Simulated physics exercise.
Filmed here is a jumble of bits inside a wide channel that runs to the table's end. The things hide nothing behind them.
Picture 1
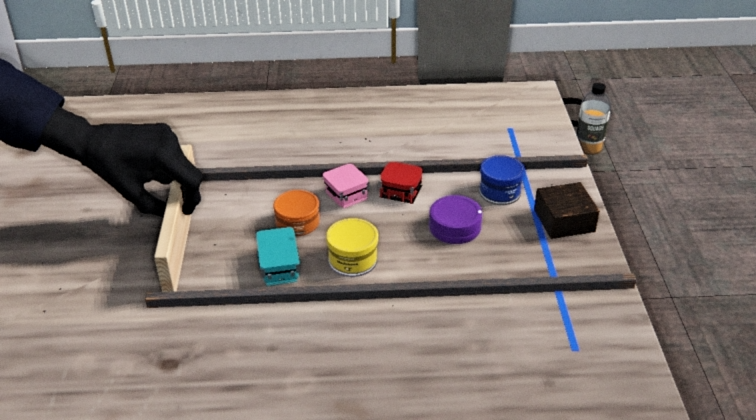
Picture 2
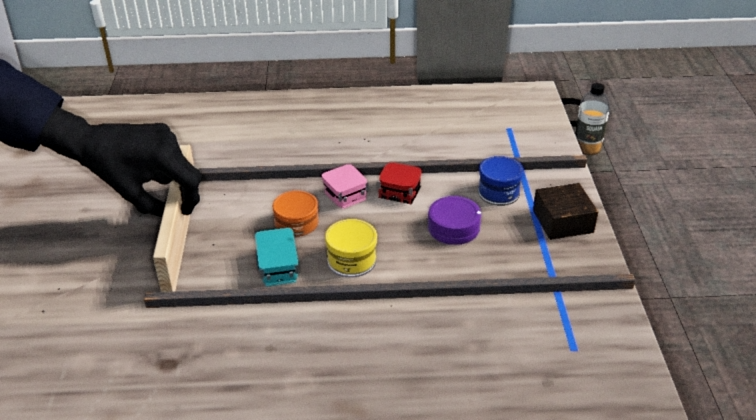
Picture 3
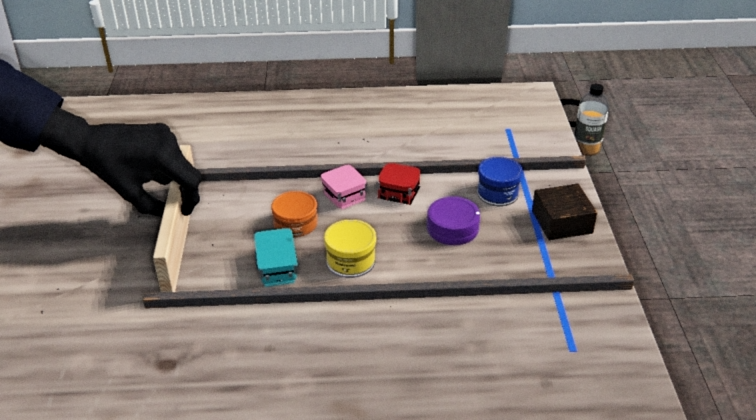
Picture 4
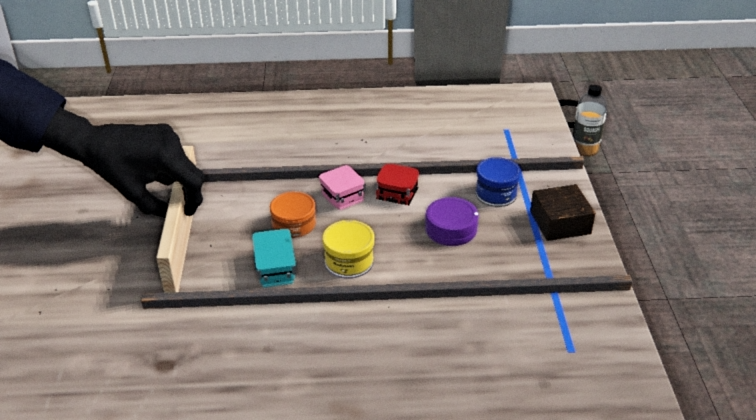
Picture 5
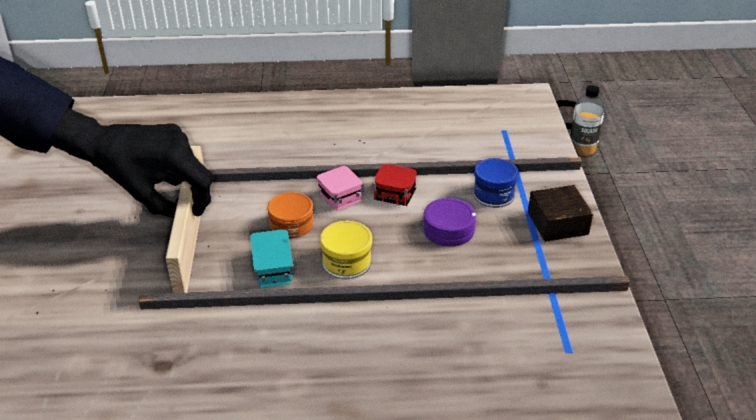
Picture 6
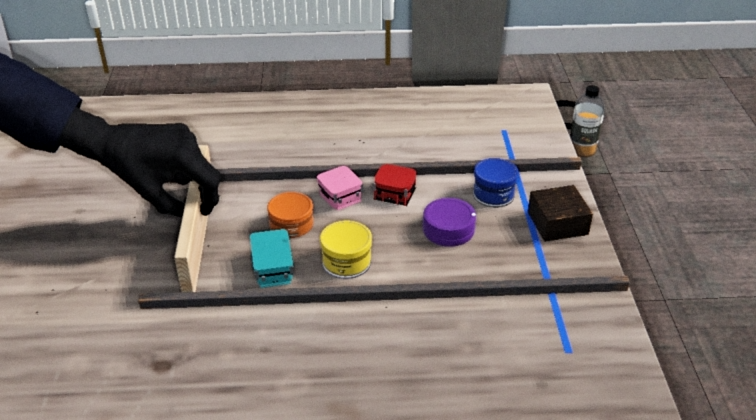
At first, a black-gloved hand holds a wooden board upright at the left of a channel on a table, with colourful tubs and cases and a dark block lying ahead of it. The hand then slides the board slightly right, toward the orange and turquoise containers, while the objects stay in place.
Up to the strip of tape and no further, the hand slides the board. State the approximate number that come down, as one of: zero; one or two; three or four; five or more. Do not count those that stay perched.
Tally: One to two.
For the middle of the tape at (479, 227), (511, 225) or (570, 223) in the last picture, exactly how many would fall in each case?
First 0, then 1, then 5.
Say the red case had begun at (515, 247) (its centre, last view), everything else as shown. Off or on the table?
Result: It tips off.
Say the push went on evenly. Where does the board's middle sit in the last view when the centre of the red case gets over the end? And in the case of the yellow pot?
Its middle is about (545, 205) and about (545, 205).
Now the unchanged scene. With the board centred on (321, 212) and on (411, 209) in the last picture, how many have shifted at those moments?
Answer - first 4, then 7.
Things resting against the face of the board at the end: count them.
It adds up to 3.
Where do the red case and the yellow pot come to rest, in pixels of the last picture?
Red case: (572, 177); yellow pot: (605, 249).
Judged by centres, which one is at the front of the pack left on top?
The purple lid ends nearest.
Soon after, none off yet; black block at rest near (559, 213); blue tin at rest near (495, 183); purple lid at rest near (449, 222).
After that, none off yet; black block at rest near (559, 213); blue tin displaced a little near (511, 182); purple lid displaced about its own width near (491, 220).
In the end, the number that fall off is one or two; gone, blue tin and black block.
